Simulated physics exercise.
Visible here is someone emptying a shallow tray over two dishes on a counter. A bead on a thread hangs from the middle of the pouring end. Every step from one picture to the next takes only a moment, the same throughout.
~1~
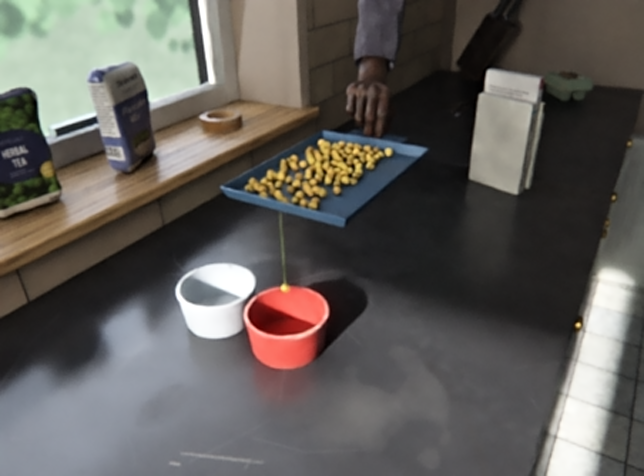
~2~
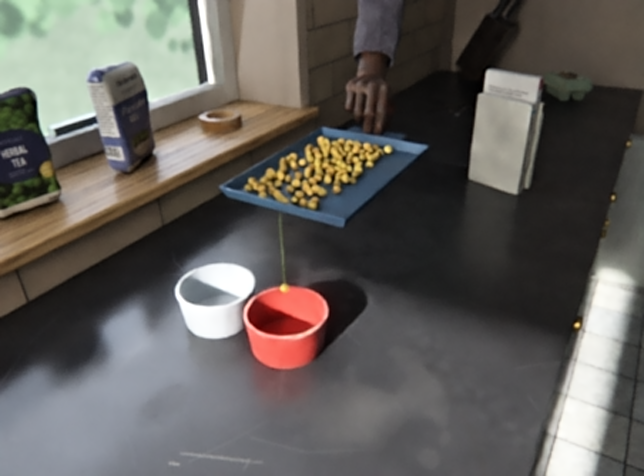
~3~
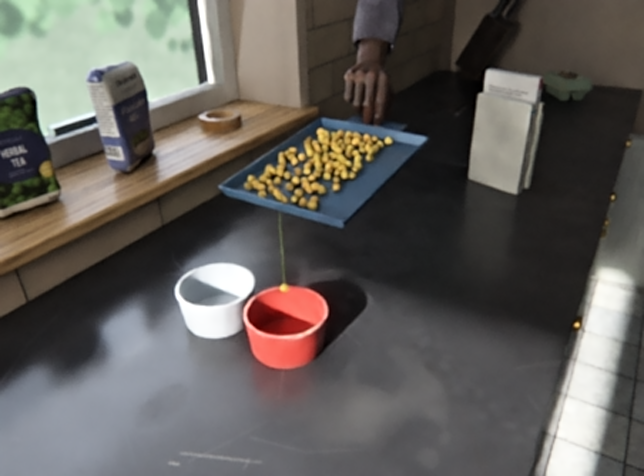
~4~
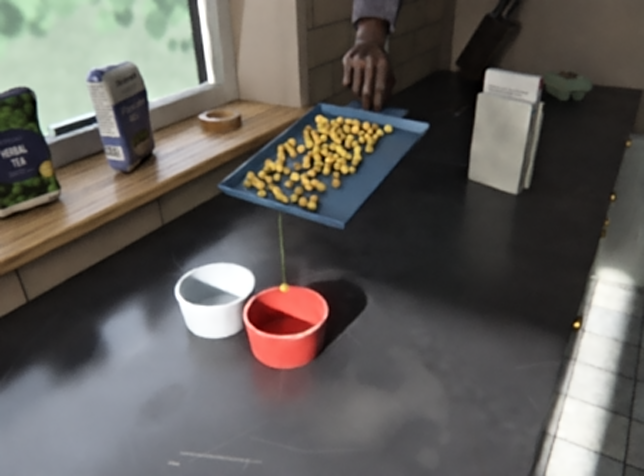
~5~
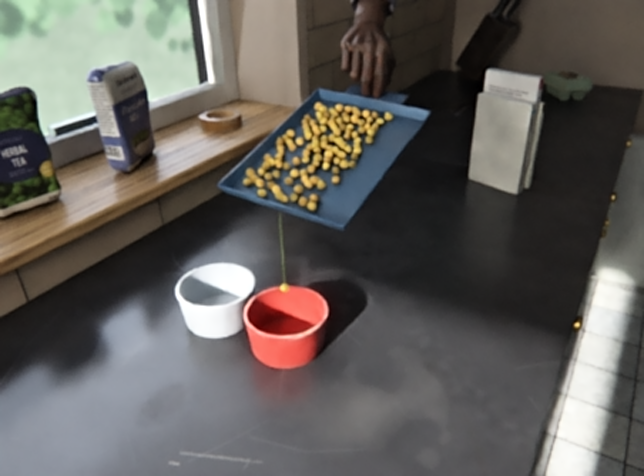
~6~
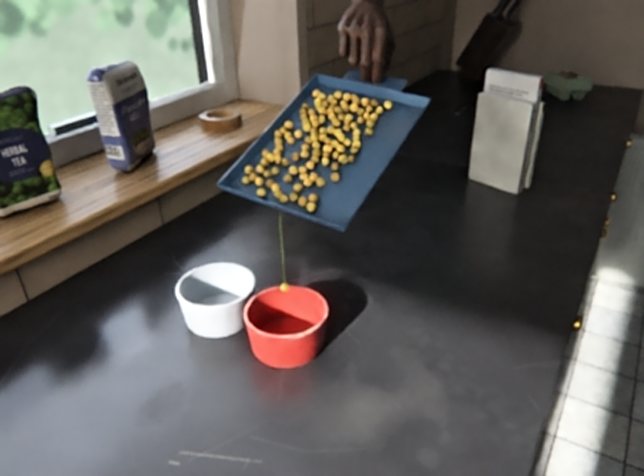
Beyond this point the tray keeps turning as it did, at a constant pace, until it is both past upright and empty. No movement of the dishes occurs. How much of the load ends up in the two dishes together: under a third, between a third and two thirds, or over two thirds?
Most likely the dishes are going to collect a middle share, one to two thirds of the load.
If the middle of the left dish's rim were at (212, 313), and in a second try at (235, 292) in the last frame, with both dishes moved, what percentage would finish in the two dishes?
Close to 50 in a hundred, then close to 70 in a hundred.
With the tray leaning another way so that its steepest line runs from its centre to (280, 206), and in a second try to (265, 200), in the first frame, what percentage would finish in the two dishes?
The share is 70 per cent in the first and 90 per cent in the second.
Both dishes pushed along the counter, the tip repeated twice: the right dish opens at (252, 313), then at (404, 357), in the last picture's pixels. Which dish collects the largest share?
The first arrangement gives the one at right, the second arrangement gives the one at left.
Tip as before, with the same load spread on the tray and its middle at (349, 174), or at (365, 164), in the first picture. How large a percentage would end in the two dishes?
It would be roughly 40 per cent for the first and roughly 40 per cent for the second.
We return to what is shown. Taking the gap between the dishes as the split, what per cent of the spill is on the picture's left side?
It comes to near 20 percent of the spill.
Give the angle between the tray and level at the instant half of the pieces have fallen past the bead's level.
At roughly 100°.
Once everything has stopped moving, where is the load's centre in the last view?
Resting centre, last picture - approx. (300, 357).
Shortly afterwards, tray tipped steeply; the bulk on the tray; only a few outside both; near a quarter in the air.
Next, tray tipped past a quarter turn; only a few on the tray; near a third in the right dish; near half outside both; near a quarter in the air.
Some moments later, tray tipped past a quarter turn; near half in the right dish; near half outside both.
In the end, tray tipped past a quarter turn; near half in the right dish; none at all in the left dish; near half outside both.
